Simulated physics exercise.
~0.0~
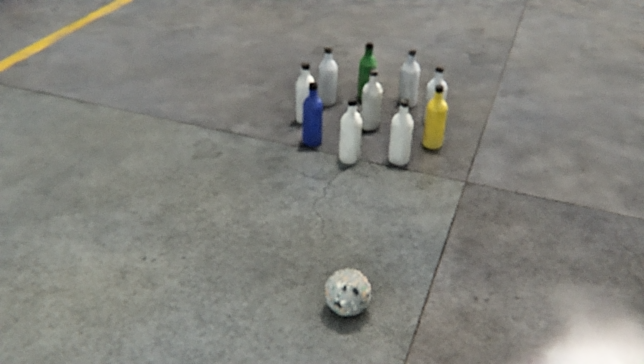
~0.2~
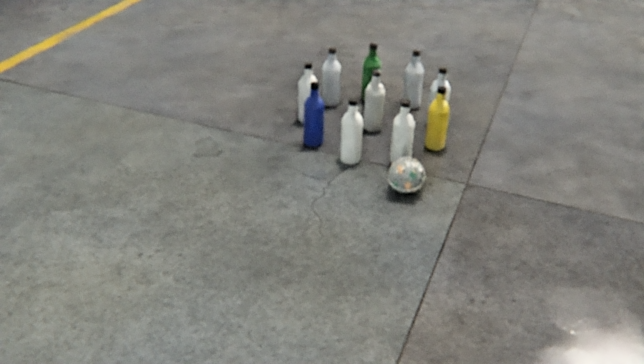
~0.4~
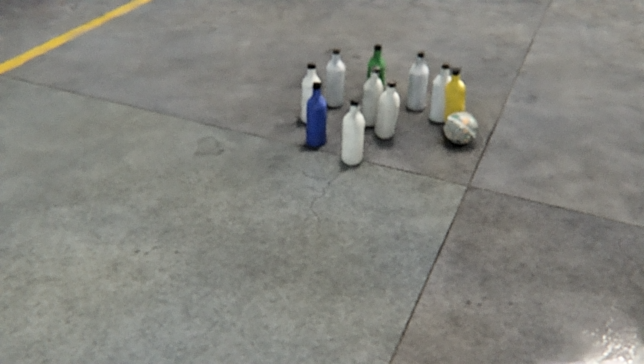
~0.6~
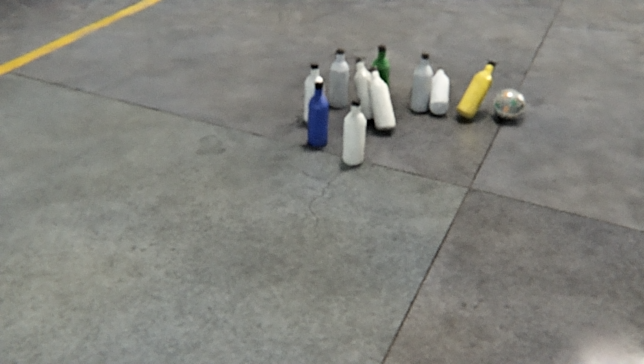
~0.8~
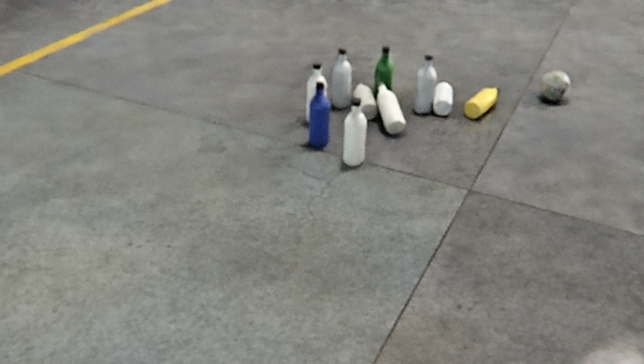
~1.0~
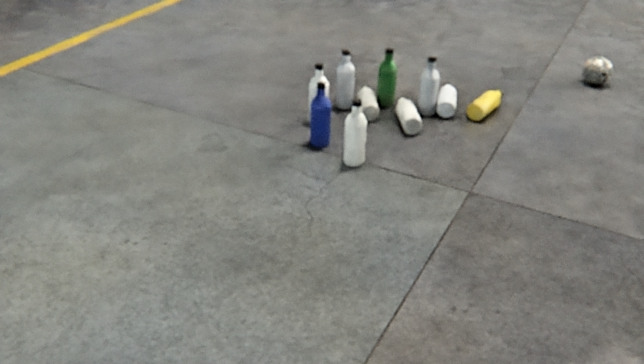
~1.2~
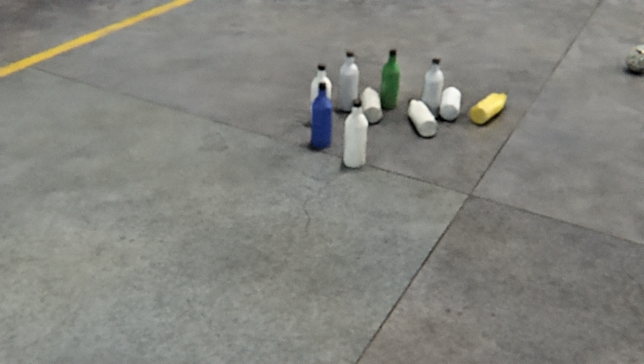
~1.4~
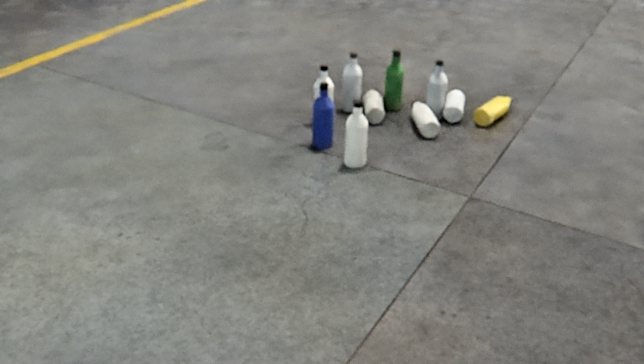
A cluster of capped bottles stood on a grey concrete floor as a ball rolled into its right side, toppling the yellow bottle and three white ones before rolling out of view to the right, while the green and blue bottles stayed standing.
